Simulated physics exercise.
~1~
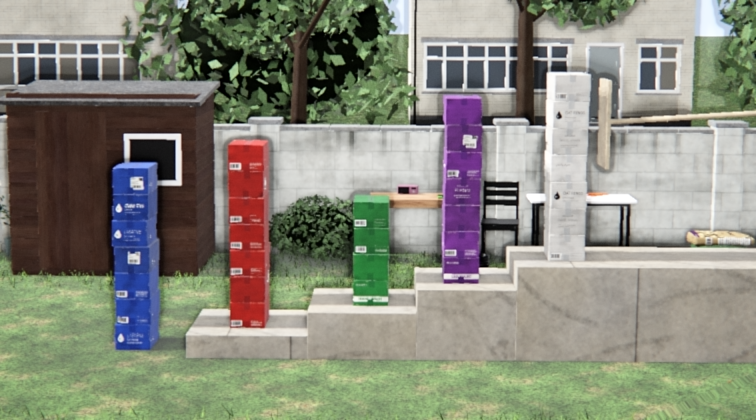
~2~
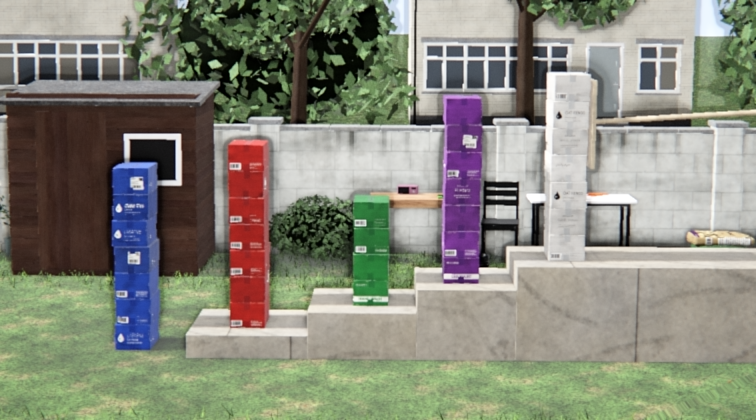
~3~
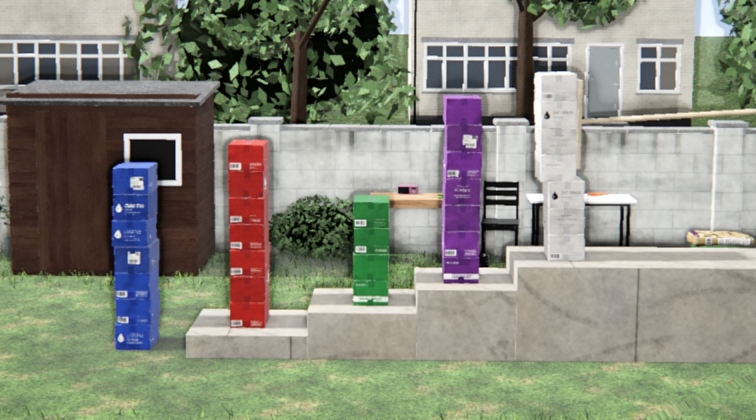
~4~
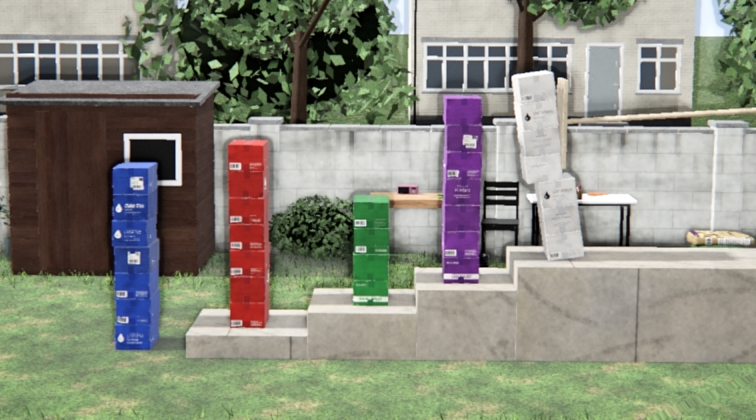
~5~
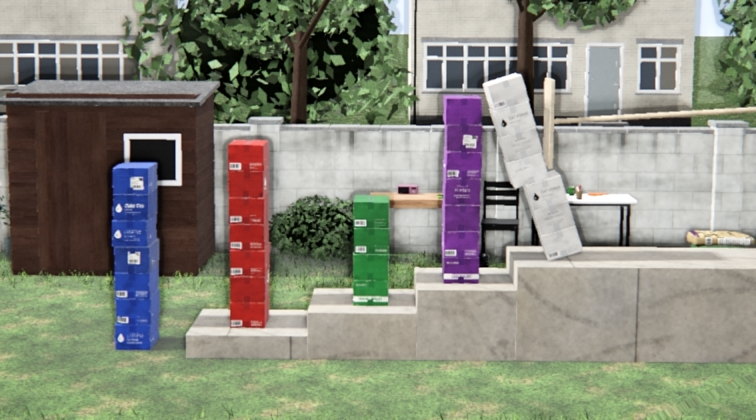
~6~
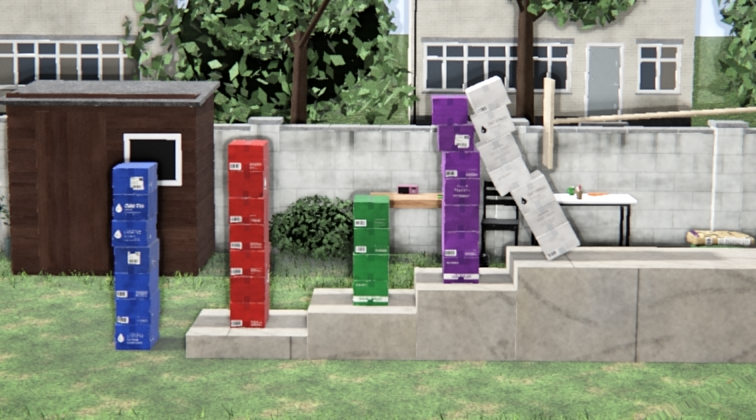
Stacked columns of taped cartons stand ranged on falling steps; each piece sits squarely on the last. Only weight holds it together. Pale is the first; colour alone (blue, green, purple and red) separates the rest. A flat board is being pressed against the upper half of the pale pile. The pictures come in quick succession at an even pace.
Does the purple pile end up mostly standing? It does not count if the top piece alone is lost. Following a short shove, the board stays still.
No: Most likely it is ruined.
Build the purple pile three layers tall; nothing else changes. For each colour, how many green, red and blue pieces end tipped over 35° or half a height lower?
By colour, that gives green at 2, red at 0 and blue at 0.
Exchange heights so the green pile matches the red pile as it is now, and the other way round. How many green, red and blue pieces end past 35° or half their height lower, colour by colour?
Green 7, red 3, blue 7.
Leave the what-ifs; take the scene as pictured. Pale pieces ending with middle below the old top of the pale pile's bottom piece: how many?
Total: 7.
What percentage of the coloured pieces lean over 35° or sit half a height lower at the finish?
Roughly 85 percent of the pieces.
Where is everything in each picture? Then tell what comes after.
In the first frame (pixels give the middle of a visible side), board (609, 113) not yet touching; top purple carton (464, 112); top green carton (371, 215); none of the others has stirred.
In the second frame, board (595, 113) not yet touching; top purple carton (464, 112).
In the third frame, board (580, 113) pushing; top purple carton (464, 112).
In the fourth frame, board (566, 113) pushing, top of the pale pile leaning a little; top purple carton (464, 112); none of the others has stirred.
In the fifth frame, board (552, 112) pushing, top of the pale pile leaning clearly; top purple carton (464, 112); none of the others has stirred.
In the sixth frame, board (552, 112) stopped, top of the pale pile leaning clearly; top purple carton (450, 112) half its height from its place; top blue carton (130, 181); movement in 2 of them.
Shortly afterwards, 7 of the pale pile down; 1 of the 7 purple cartons down (1 of 25 in all colours); top purple carton tilted clearly, half its height lower.
Next, 7 of the pale pile down; 6 of the 7 purple cartons down (6 of 25 in all colours); top purple carton on its side; top green carton tilted clearly.
Some moments later, 7 of the pale pile down; 6 of the 7 purple cartons down (16 of 25 in all colours); top purple carton upside down; top red carton on its side.
In the end, 7 of the pale pile down; 6 of the 7 purple cartons down (21 of 25 in all colours); top purple carton upside down; top red carton upside down. From the last view, middles, top purple carton near (272, 288), top red carton near (192, 269).
